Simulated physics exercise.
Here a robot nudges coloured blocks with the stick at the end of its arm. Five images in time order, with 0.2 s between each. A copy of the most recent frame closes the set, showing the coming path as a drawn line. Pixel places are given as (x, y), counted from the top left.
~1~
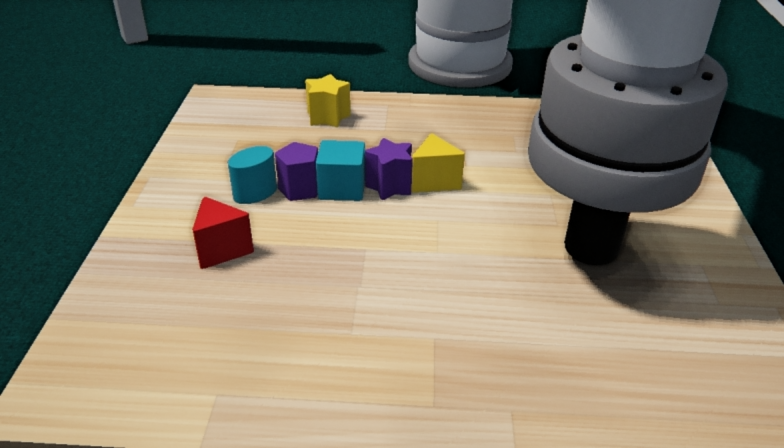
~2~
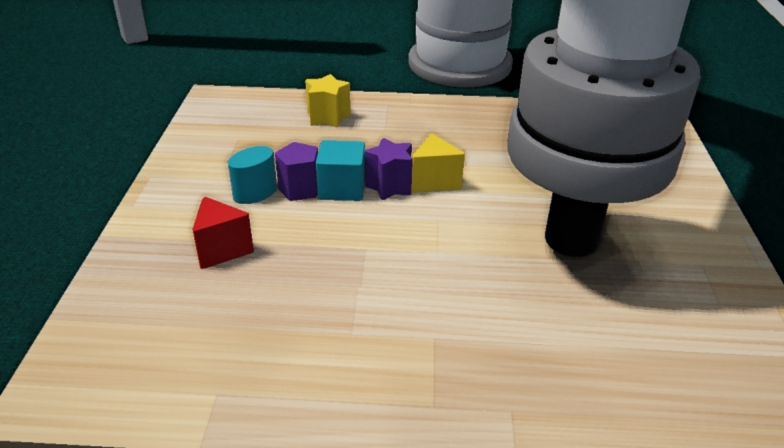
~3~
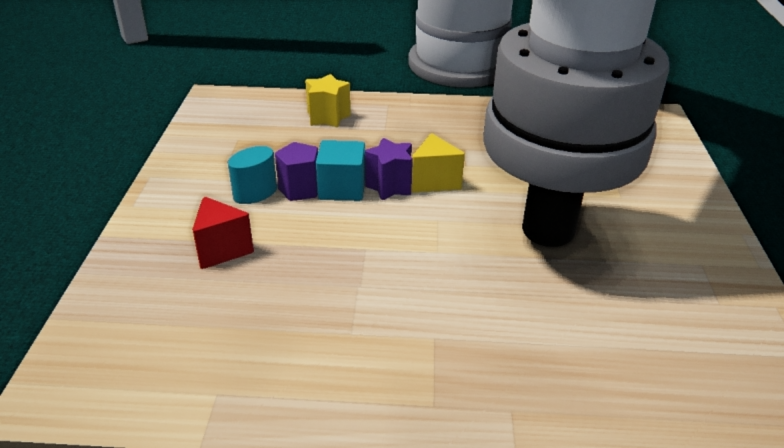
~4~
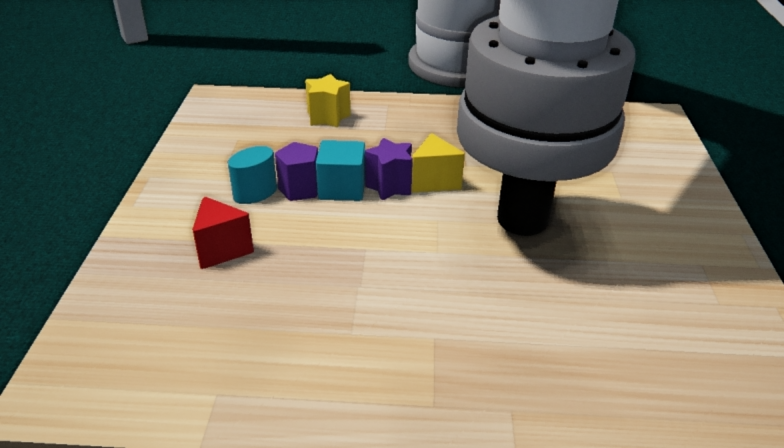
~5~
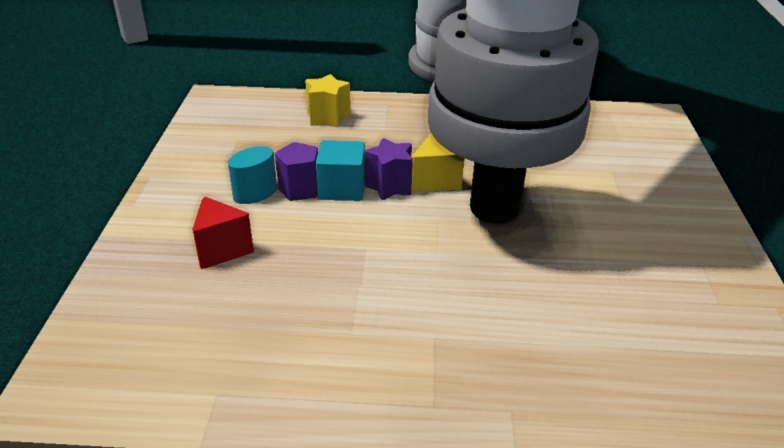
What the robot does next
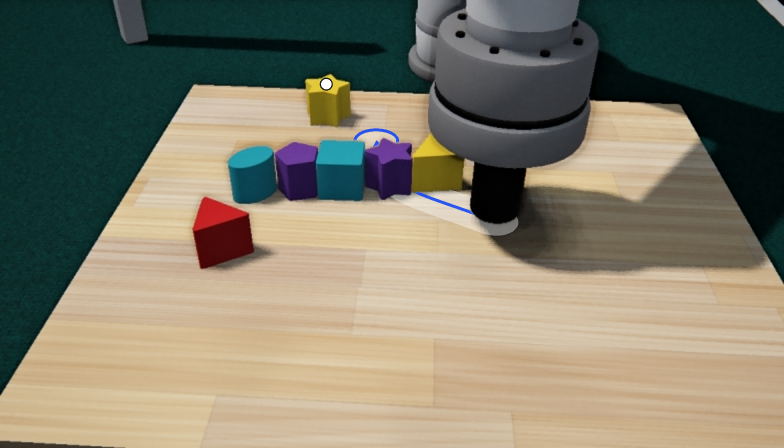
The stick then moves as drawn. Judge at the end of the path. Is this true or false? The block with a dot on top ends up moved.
The statement is false.
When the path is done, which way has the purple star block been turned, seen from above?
From overhead, the rotation is counterclockwise.
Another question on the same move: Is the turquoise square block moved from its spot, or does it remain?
It gets moved.
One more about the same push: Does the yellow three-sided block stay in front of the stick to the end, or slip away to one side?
Shed along the way.
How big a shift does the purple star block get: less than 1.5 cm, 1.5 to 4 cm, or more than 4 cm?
It moves quite far, over 4 cm.
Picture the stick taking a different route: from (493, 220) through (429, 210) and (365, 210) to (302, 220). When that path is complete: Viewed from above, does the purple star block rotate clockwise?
Going by the path, yes.
Drawn move, from (493, 220) by way of (433, 199) and (389, 172) to (376, 141); the dot is on the yellow star block.
On the path given first. One third of the way, stick at (433, 189); yellow three-sided block at (430, 141).
Two thirds of the way, stick at (389, 163); turquoise square block at (321, 142), turned 35° anticlockwise; purple star block at (352, 123), turned 15° clockwise; yellow three-sided block at (418, 124), turned 55° clockwise.
At the end, stick at (376, 132); yellow star block still; turquoise square block at (321, 142), turned 35° anticlockwise; purple star block at (331, 110), turned 50° anticlockwise; yellow three-sided block at (420, 120), turned 85° clockwise.
